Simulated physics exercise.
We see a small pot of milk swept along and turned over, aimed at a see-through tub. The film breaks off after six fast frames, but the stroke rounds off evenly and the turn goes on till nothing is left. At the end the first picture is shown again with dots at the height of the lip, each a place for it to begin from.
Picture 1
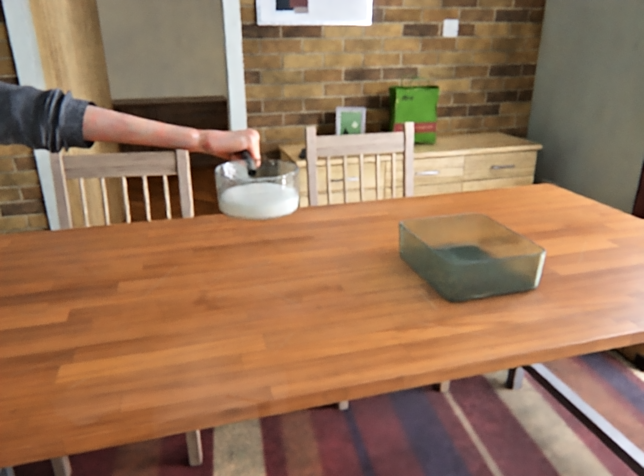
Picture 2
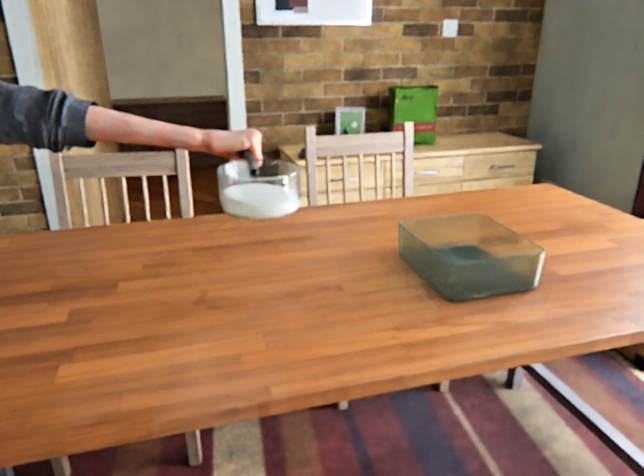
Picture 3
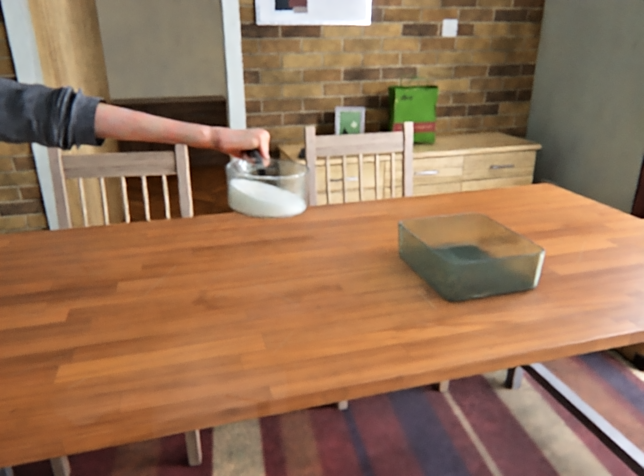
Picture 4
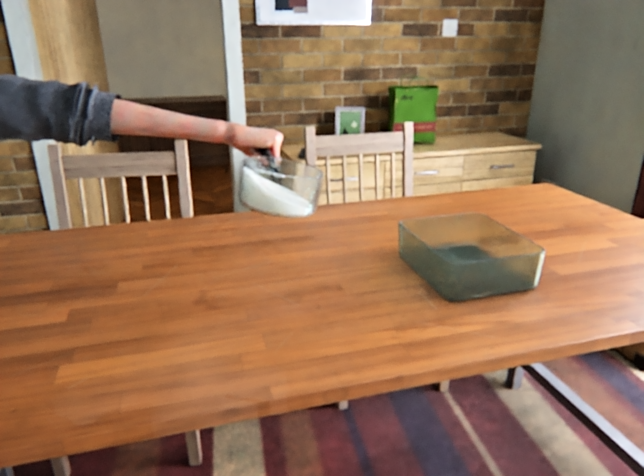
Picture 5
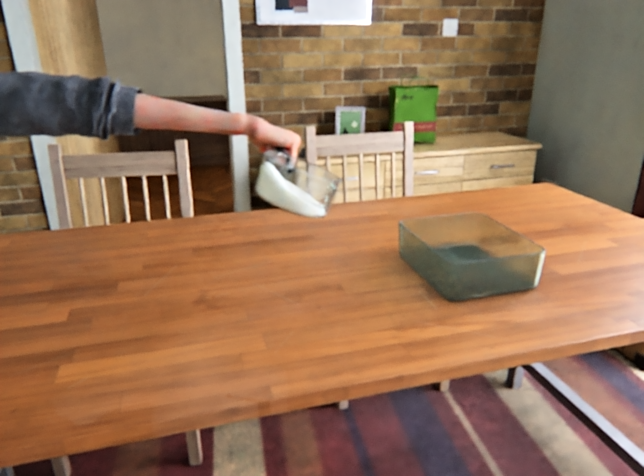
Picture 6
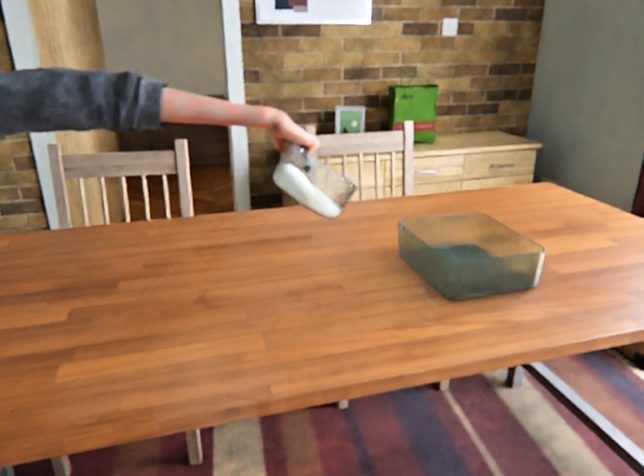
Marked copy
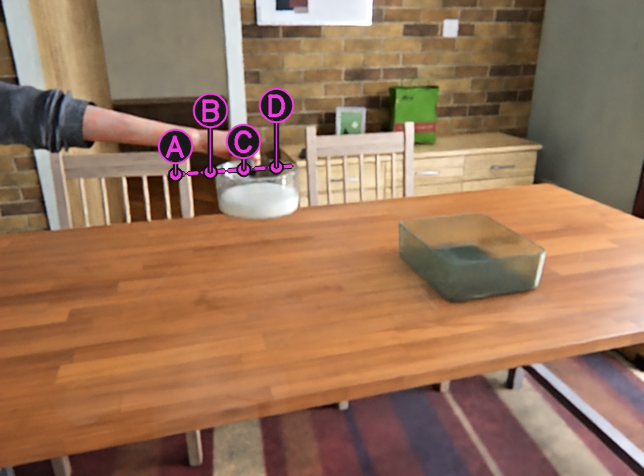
In a room with a brick wall, an arm reaches in from the left, holding a small clear pot of milk upright above a wooden table. The hand carries the pot to the right, toward a see-through tub, and turns it steadily over until it slants down toward the tub, milk still inside.
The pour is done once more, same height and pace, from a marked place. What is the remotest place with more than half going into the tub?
Go for D.
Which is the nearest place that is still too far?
Place C.
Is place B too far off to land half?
Yes, it does.
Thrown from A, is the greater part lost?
Yes, it does.
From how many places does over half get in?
One.
In magenta, A at (175, 174); B at (210, 172); C at (243, 169); D at (276, 167).
Choosing A, about 0 % lands in the tub, 98 % falls short.
Choosing B, about 6 % lands in the tub, 90 % falls short and 4 % goes beside or beyond.
Choosing C, about 31 % lands in the tub, 55 % falls short and 14 % goes beside or beyond.
Choosing D, about 63 % lands in the tub, 23 % falls short and 13 % goes beside or beyond.
